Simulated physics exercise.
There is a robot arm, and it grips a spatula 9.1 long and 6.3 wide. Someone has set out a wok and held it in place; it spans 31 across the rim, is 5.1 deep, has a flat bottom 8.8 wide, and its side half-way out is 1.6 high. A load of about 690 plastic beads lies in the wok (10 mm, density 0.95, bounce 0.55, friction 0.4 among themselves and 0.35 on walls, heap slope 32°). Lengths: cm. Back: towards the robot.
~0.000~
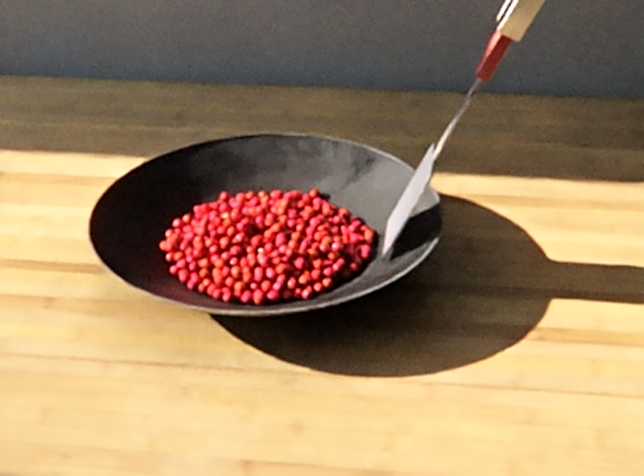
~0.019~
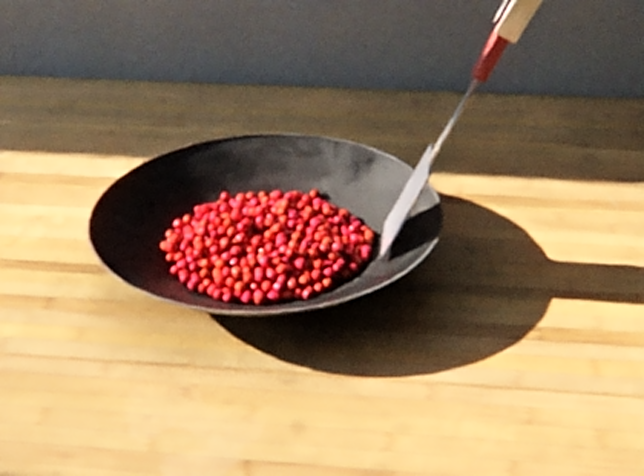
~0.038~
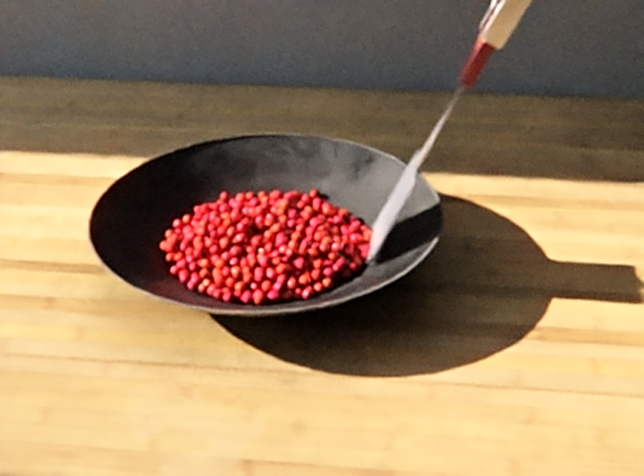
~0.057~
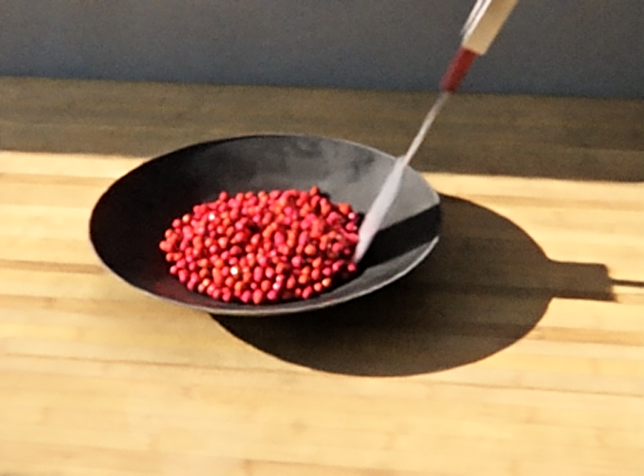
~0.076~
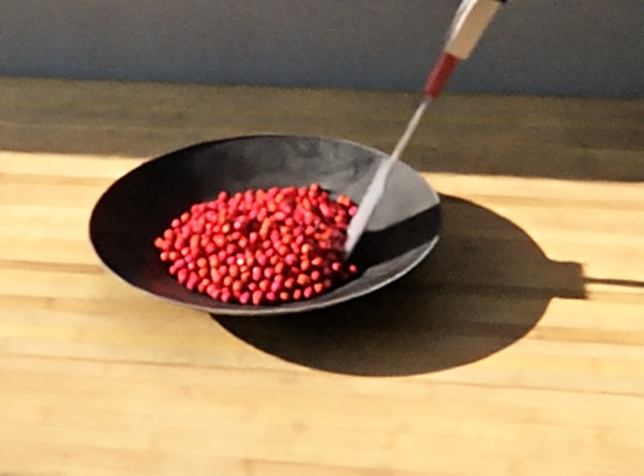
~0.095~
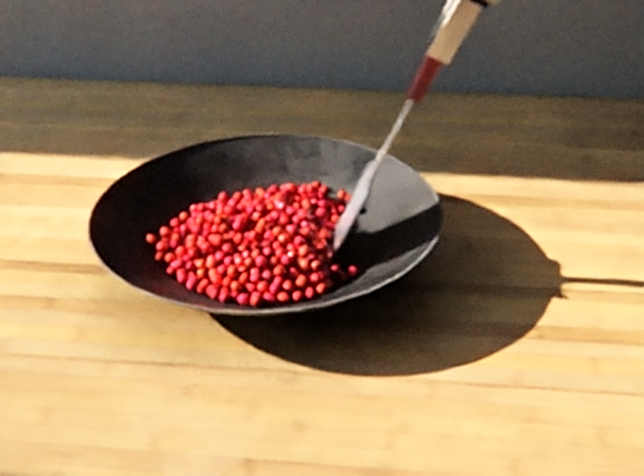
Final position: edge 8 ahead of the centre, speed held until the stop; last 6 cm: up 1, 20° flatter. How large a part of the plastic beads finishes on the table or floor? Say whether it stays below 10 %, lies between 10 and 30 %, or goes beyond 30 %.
It stays below 10 %.
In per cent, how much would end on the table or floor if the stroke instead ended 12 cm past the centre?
That would give close to 20 per cent.
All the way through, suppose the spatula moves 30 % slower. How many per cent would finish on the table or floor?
0 per cent, roughly.
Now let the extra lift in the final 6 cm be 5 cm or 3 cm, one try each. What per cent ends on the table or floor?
First try about 5 %, second try about 5 %.
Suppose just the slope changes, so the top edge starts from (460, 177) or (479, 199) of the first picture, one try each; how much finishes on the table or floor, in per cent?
First try roughly 0 percent, second try roughly 0 percent.
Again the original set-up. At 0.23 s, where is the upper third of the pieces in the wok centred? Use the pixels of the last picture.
Roughly pixel (186, 227).
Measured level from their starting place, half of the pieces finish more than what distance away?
Roughly 4 cm.
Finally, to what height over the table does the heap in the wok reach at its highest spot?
Some 6.5 cm above the table.
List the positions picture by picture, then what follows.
In the first frame, spatula top edge at (433, 159), sloping 65°; upper third of the load around (267, 235), from x 165 to 370, top at y 195; 687 in the wok.
In the second frame, spatula top edge at (430, 160), sloping 65°; upper third of the load around (267, 235), from x 165 to 370, top at y 195.
In the third frame, spatula top edge at (418, 165), sloping 65°; upper third of the load around (267, 235), from x 165 to 370, top at y 195.
In the fourth frame, spatula top edge at (402, 170), sloping 65°; upper third of the load around (269, 234), from x 165 to 355, top at y 190.
In the fifth frame, spatula top edge at (386, 174), sloping 65°; upper third of the load around (269, 232), from x 160 to 355, top at y 190.
In the sixth frame, spatula top edge at (370, 177), sloping 65°; upper third of the load around (262, 232), from x 150 to 355, top at y 185; 687 in the wok.
After 0.16 s, sloping 65°, highest piece 5 above the table; 687 in the wok.
After 0.23 s, sloping 58°, highest piece 5 above the table; 687 in the wok.
After 0.46 s, sloping 45°, highest piece 6 above the table; 670 in the wok, 14 on the table or floor, 3 on the blade or in flight.
After 1.51 s, sloping 45°, highest piece 6 above the table; 669 in the wok, 18 on the table or floor.
At rest, 669 in the wok, 18 on the table or floor. That is 3 % on the table or floor.
